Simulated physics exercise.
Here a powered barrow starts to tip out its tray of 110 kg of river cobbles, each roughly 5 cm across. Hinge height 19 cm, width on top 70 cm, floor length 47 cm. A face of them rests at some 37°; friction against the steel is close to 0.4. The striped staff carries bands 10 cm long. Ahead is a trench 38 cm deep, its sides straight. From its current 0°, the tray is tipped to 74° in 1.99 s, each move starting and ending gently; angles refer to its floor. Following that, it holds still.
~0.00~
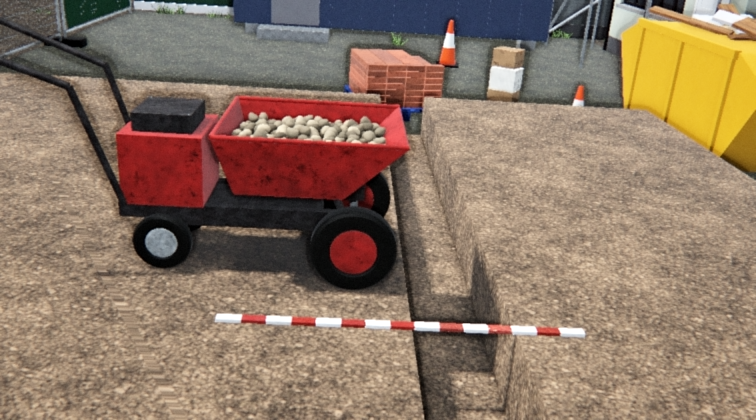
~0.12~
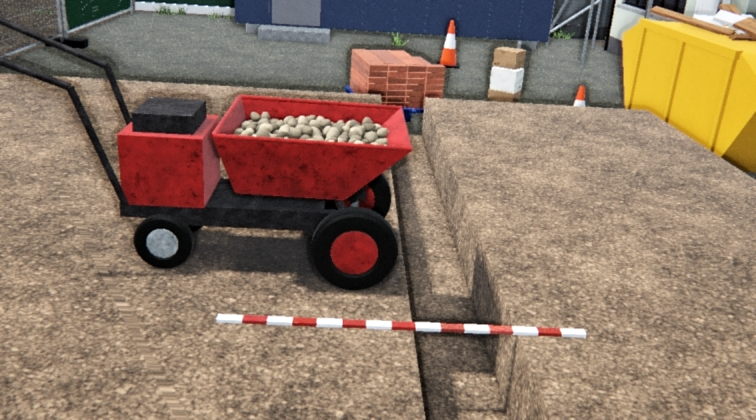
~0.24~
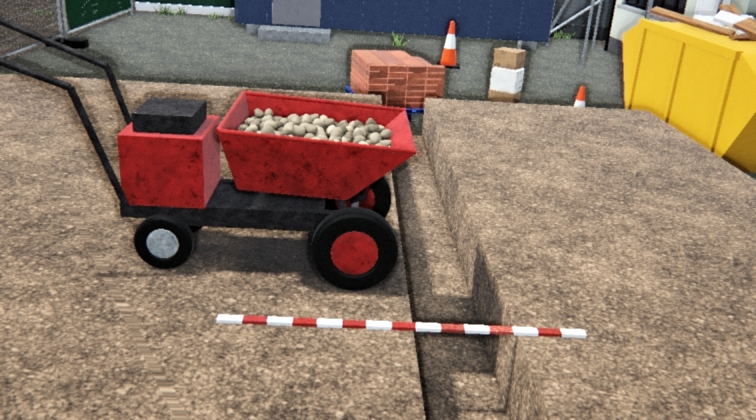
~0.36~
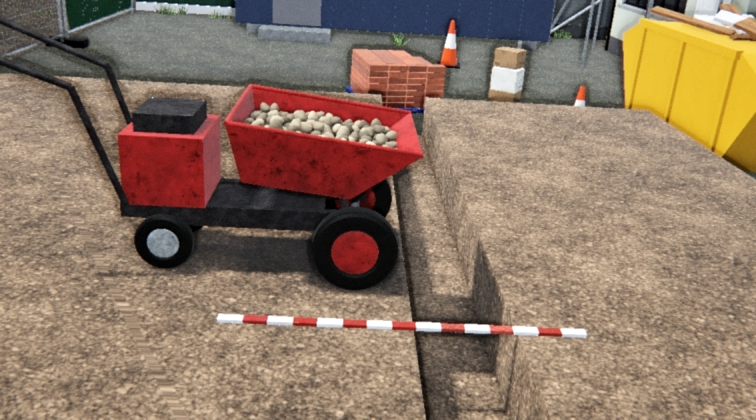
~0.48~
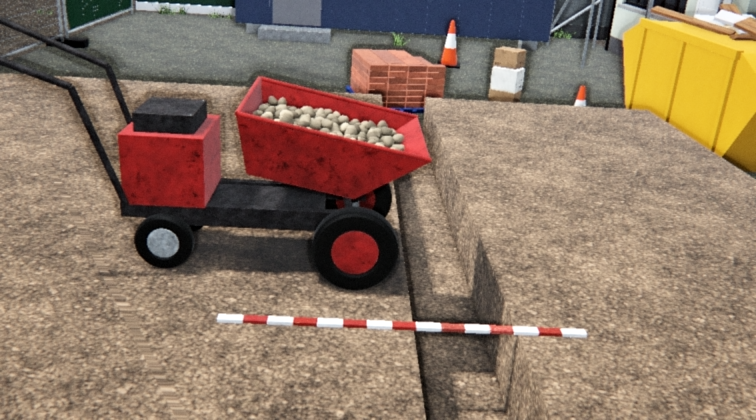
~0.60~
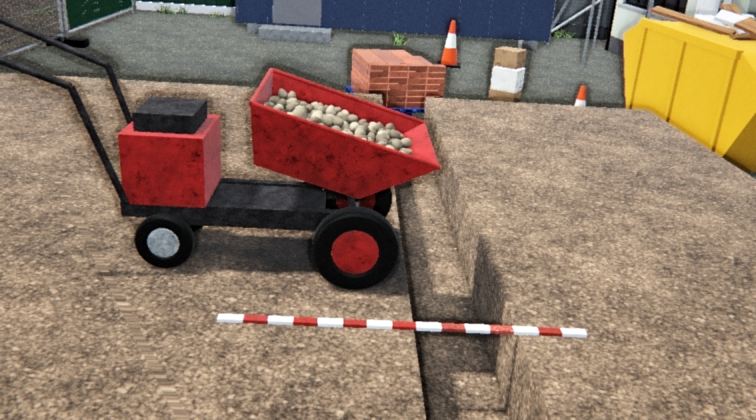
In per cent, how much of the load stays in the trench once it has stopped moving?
I would say about 56 per cent.
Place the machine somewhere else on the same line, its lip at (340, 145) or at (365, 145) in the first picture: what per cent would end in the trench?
The first start gives about 100 per cent, the second about 100.
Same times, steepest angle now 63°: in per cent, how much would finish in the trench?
Roughly 60%.
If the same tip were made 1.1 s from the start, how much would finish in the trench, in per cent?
About 50 percent, I'd say.
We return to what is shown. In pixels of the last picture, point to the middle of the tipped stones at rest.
Somewhere around (479, 311) in the last picture.
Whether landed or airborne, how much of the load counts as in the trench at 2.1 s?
Roughly 40 percent of the load.
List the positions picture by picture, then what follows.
The first frame shows lip at (409, 148), floor tilted 0°, highest stones at (331, 126).
The second frame shows lip at (412, 150), floor tilted 1°, highest stones at (310, 127); the stones move at 0.1 m/s on average.
The third frame shows lip at (416, 152), floor tilted 3°, highest stones at (289, 124); the stones move at 0.2 m/s on average.
In the fourth frame, the tray is at 6°, its lip at (423, 155); the top of the load is at (281, 119); the stones move at 0.3 m/s on average.
In the fifth frame, the tray is at 11°, its lip at (431, 161); the top of the load is at (278, 112); the stones move at 0.3 m/s on average.
In the sixth frame, the tray is at 16°, its lip at (439, 168); the top of the load is at (282, 104); the stones move at 0.4 m/s on average.
After 1.5 s the floor is at 62°; 96 % in the tray, 4 % in the trench; the foremost stones are at (487, 225).
After 2.1 s the floor is at 74°; 19 % in the tray, 39 % in the trench, 42 % past the trench; the foremost stones are at (610, 271).
After 2.4 s the floor is at 74°; 1 % in the tray, 55 % in the trench, 44 % past the trench; the foremost stones are at (632, 263).
After 4.4 s the floor is at 74°; 0 % in the tray, 56 % in the trench, 44 % past the trench; the foremost stones are at (641, 271).
